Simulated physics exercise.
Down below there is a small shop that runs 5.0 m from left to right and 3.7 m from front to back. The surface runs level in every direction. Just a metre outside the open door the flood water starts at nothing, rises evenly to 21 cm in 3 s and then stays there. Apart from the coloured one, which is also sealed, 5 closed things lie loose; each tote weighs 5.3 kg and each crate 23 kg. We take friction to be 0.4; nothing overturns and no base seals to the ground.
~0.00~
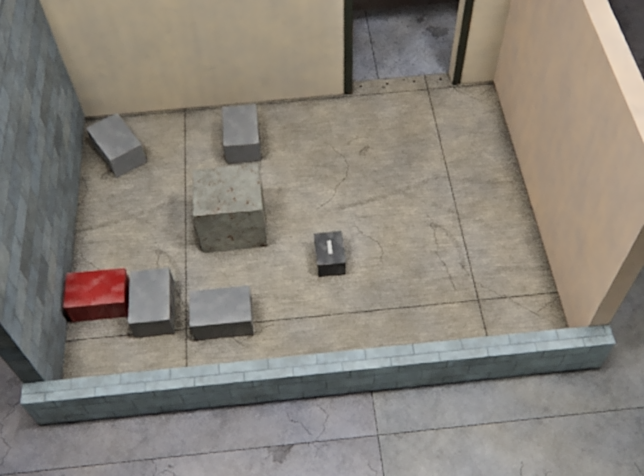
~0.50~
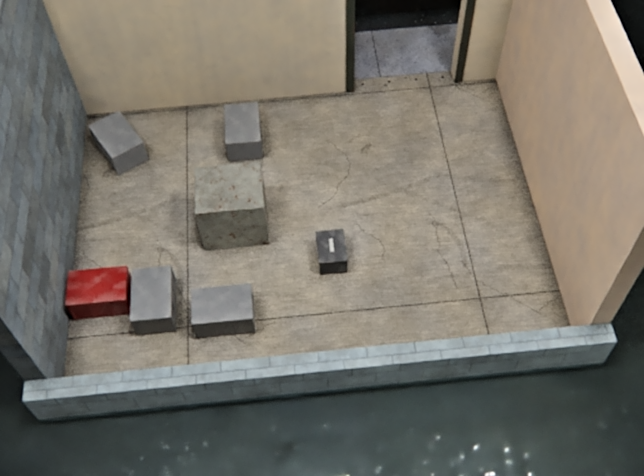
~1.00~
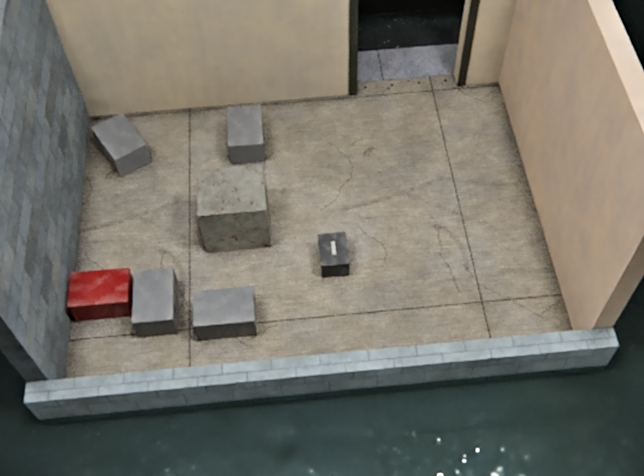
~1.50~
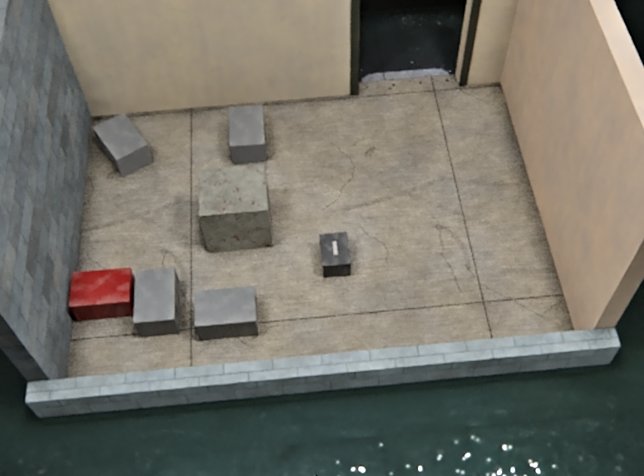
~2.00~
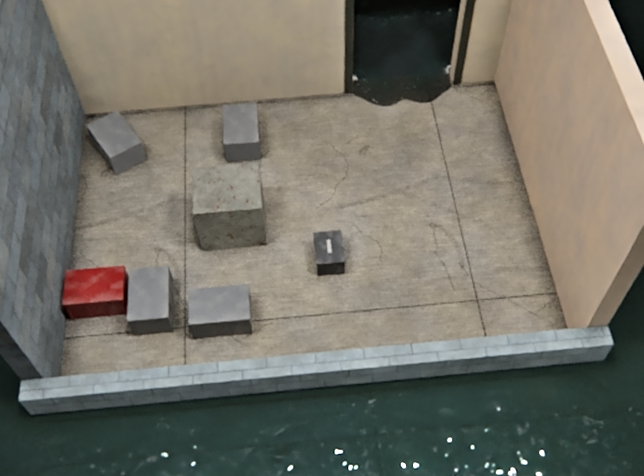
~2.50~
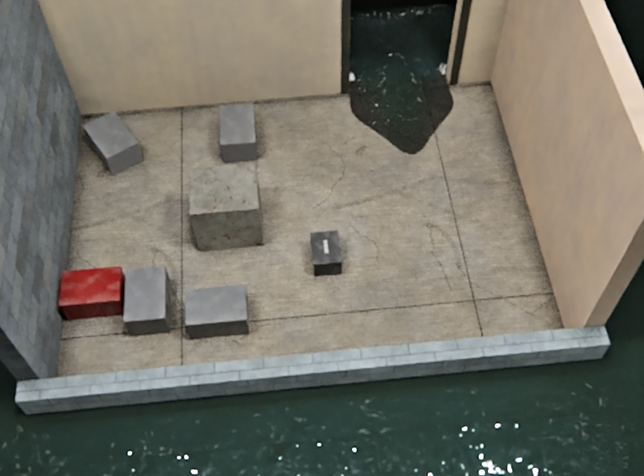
A small, bare shop room with a level floor is seen from high above, with a doorway in the back wall and a low wall in front. A red crate sits at the lower left among grey blocks, with a larger stone-like block and a small dark box nearer the middle. Dark water replaces the bare ground outside, then enters through the doorway and spreads onto the floor, while the objects stay still and the view shifts slightly.
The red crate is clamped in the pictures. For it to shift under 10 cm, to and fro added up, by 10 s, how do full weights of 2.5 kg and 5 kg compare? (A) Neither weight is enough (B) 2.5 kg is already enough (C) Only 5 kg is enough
A, neither weight is enough.
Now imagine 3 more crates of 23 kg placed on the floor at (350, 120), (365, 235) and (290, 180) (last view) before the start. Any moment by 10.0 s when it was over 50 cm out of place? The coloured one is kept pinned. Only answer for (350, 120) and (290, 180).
Those two come out inside the line and inside the line, in that order.
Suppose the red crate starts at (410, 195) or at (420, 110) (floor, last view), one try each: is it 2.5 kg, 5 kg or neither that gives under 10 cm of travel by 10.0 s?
Respectively, neither option succeeds and neither option succeeds.
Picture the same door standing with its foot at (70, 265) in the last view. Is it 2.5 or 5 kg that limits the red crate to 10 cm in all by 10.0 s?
For that position, nothing offered succeeds.
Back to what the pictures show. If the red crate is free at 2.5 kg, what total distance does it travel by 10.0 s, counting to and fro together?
Path length near 60 cm.
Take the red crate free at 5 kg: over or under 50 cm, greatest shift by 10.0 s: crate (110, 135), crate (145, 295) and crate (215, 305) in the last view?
Results in sequence: Threshold not reached; threshold not reached; threshold not reached.
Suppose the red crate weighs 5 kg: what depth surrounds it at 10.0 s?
Something like 7 centimetres.
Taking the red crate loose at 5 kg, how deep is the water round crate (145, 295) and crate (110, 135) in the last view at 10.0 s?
First roughly 7 cm, second roughly 3 cm.
After 3.5 s the red crate would be 0 cm from its start with 2.5 kg and 0 cm from its start with 5 kg; 0 cm of water round it then.
After 4.5 s the red crate would be 0 cm from its start with 2.5 kg and 0 cm from its start with 5 kg; 0 cm of water round it then.
After 7.0 s the red crate would be 0 cm from its start with 2.5 kg and 0 cm from its start with 5 kg; 0 cm of water round it then.
After 10.0 s the red crate would be 59 cm from its start with 2.5 kg and 73 cm from its start with 5 kg; 7 cm of water round it then.
